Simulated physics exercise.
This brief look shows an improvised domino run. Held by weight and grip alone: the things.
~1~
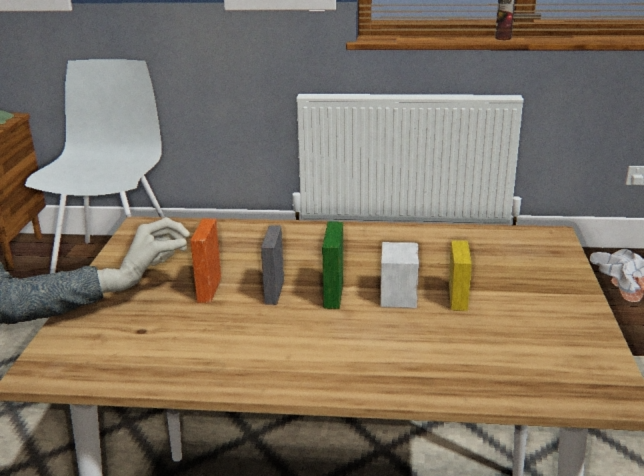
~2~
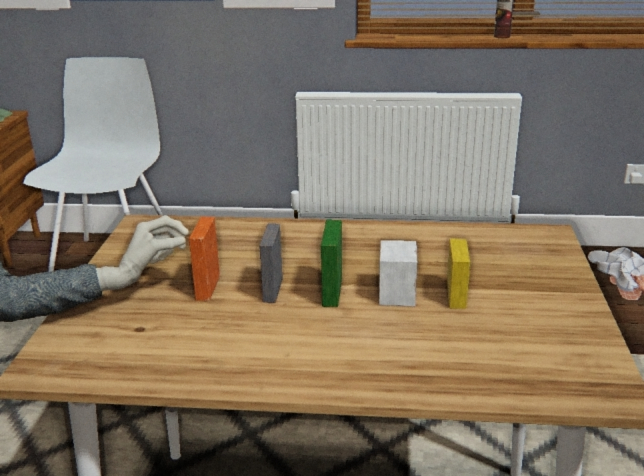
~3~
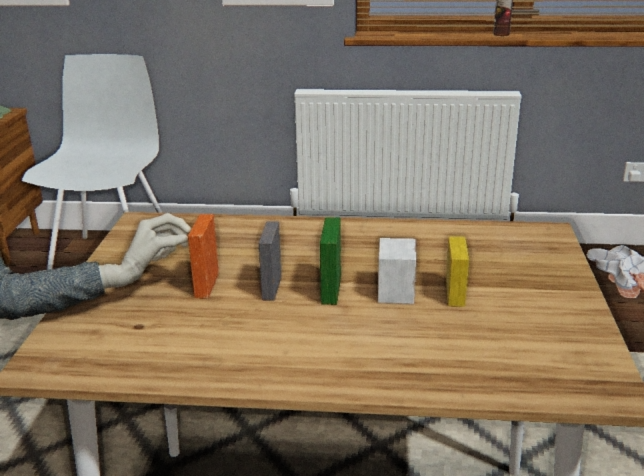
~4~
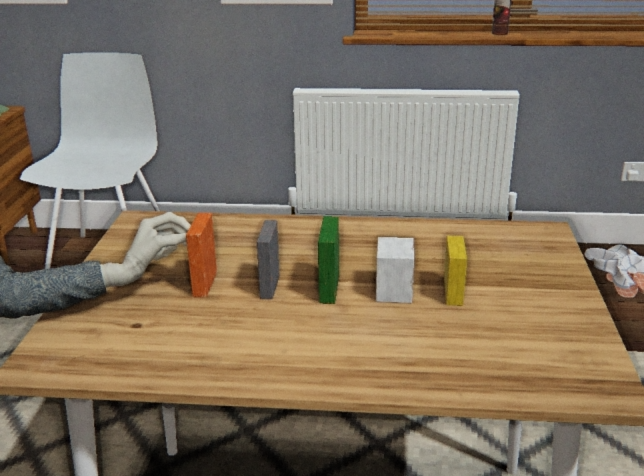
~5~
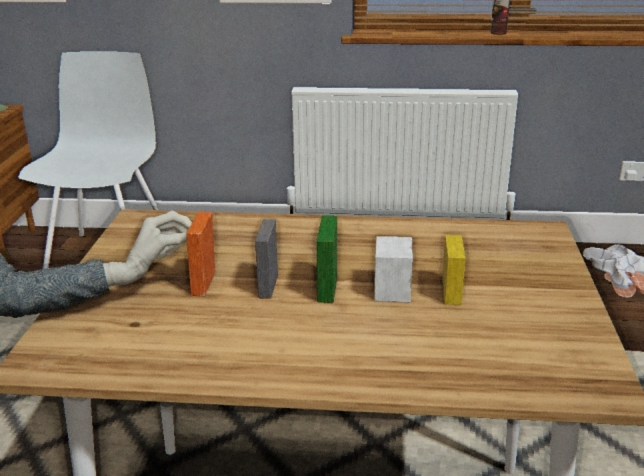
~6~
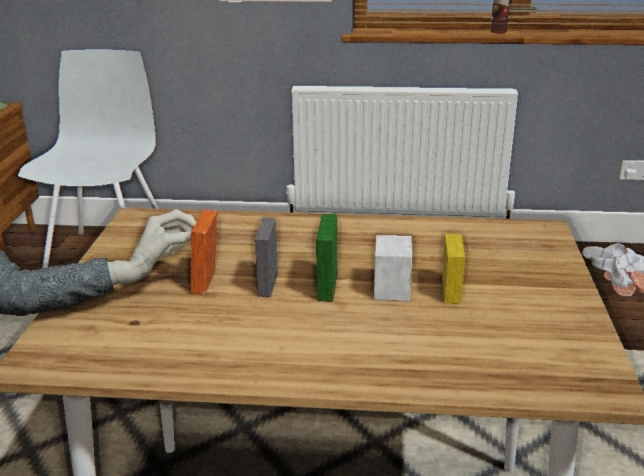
A hand in a grey sleeve rested its fingers against the orange block at the left of a row of five on a wooden table, then nudged it into a slight lean to the right.
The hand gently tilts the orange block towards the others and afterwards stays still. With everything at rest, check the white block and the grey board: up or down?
The white block is up. The grey board is down.
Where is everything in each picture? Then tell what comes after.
The first frame shows white block (399, 275); grey board (273, 265).
The second frame shows green board (332, 263).
The third frame shows green board (331, 261).
The fourth frame shows green board (329, 260).
The fifth frame shows orange block 2° over; green board (327, 259).
The sixth frame shows orange block 6° over; white block (393, 268); grey board (267, 257).
Then, 0.40 s on from there, orange block 55° over; grey board turned 9° from how it was put near (272, 256).
Then, 0.60 s on from there, orange block 78° over; grey board turned 60° from how it was put near (299, 267); green board turned 22° from how it was put.
Then, 1.70 s on from there, orange block 79° over; grey board turned 71° from how it was put near (304, 272); green board turned 35° from how it was put.
In the end, toppled on the table, grey board; moved from the start, green board; white block unmoved. At the end, from the last picture's camera, white block near (395, 268), grey board near (304, 273).
